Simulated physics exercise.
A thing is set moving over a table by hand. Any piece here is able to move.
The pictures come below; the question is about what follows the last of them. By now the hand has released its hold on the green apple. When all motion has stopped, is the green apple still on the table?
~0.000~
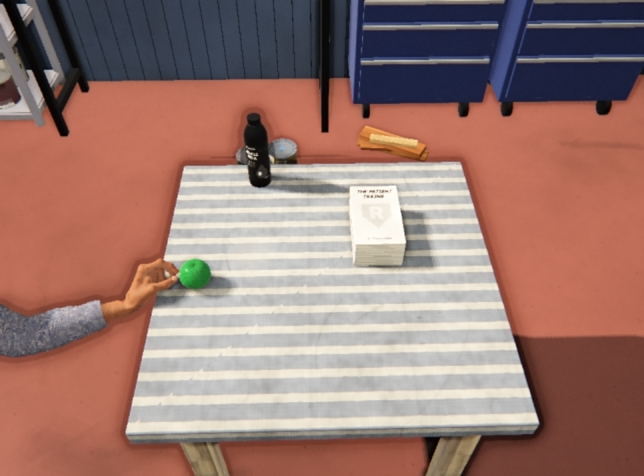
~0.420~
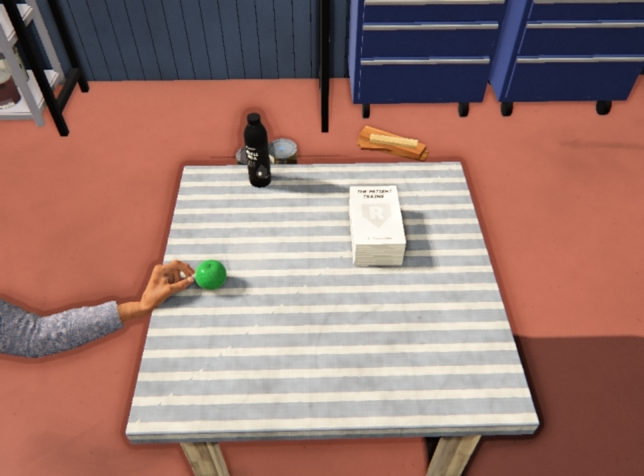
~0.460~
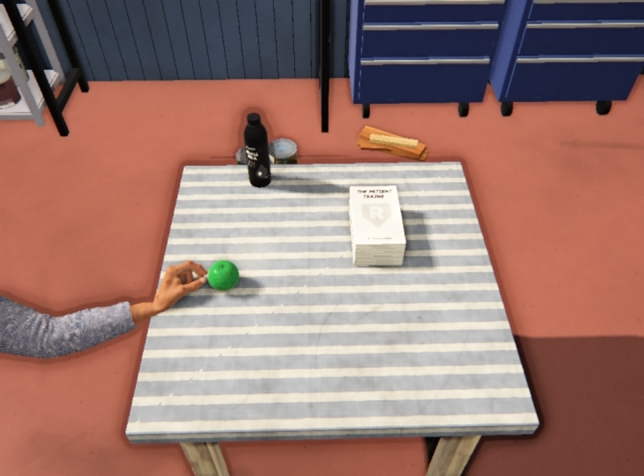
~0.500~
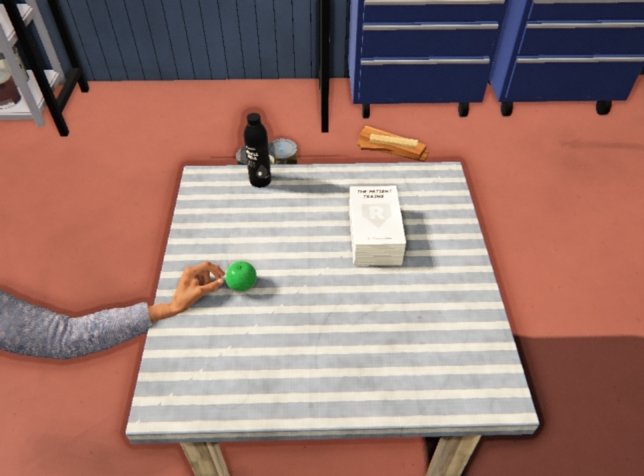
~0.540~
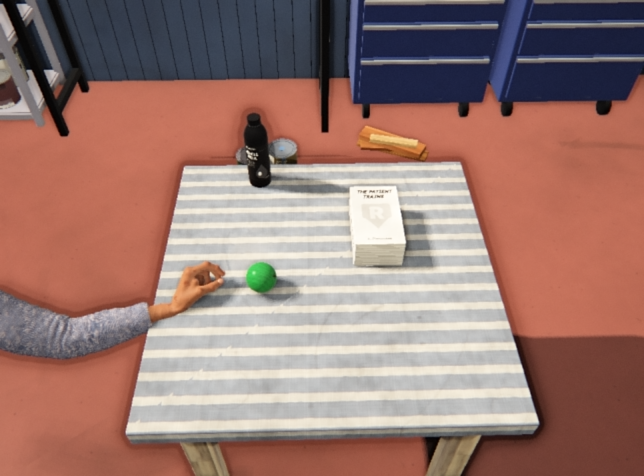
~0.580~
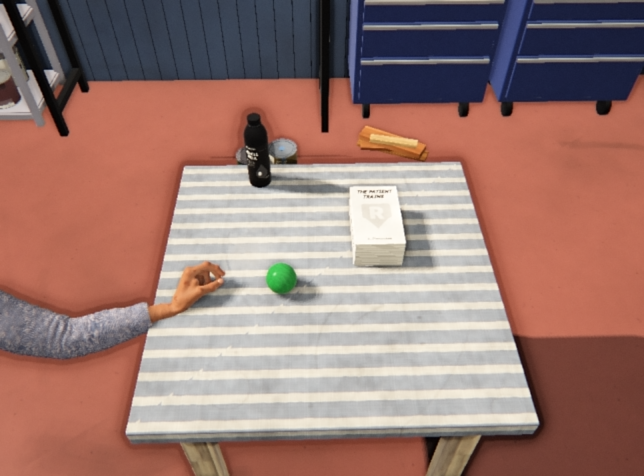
Off the top.
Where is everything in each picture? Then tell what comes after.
The first frame shows under the hand; green apple (195, 274).
The second frame shows under the hand; green apple (211, 275).
The third frame shows under the hand; green apple (224, 276).
The fourth frame shows green apple (241, 276).
The fifth frame shows green apple (262, 277) shifted about its own width.
The sixth frame shows green apple (282, 279) shifted about its own width.
After 0.78 s, green apple shifted well along near (380, 284).
After 0.98 s, green apple shifted well along near (476, 289).
After 1.28 s, green apple now off the table.
After 1.48 s, things are still on the move.
In the end (1.6 s), off the table, green apple.
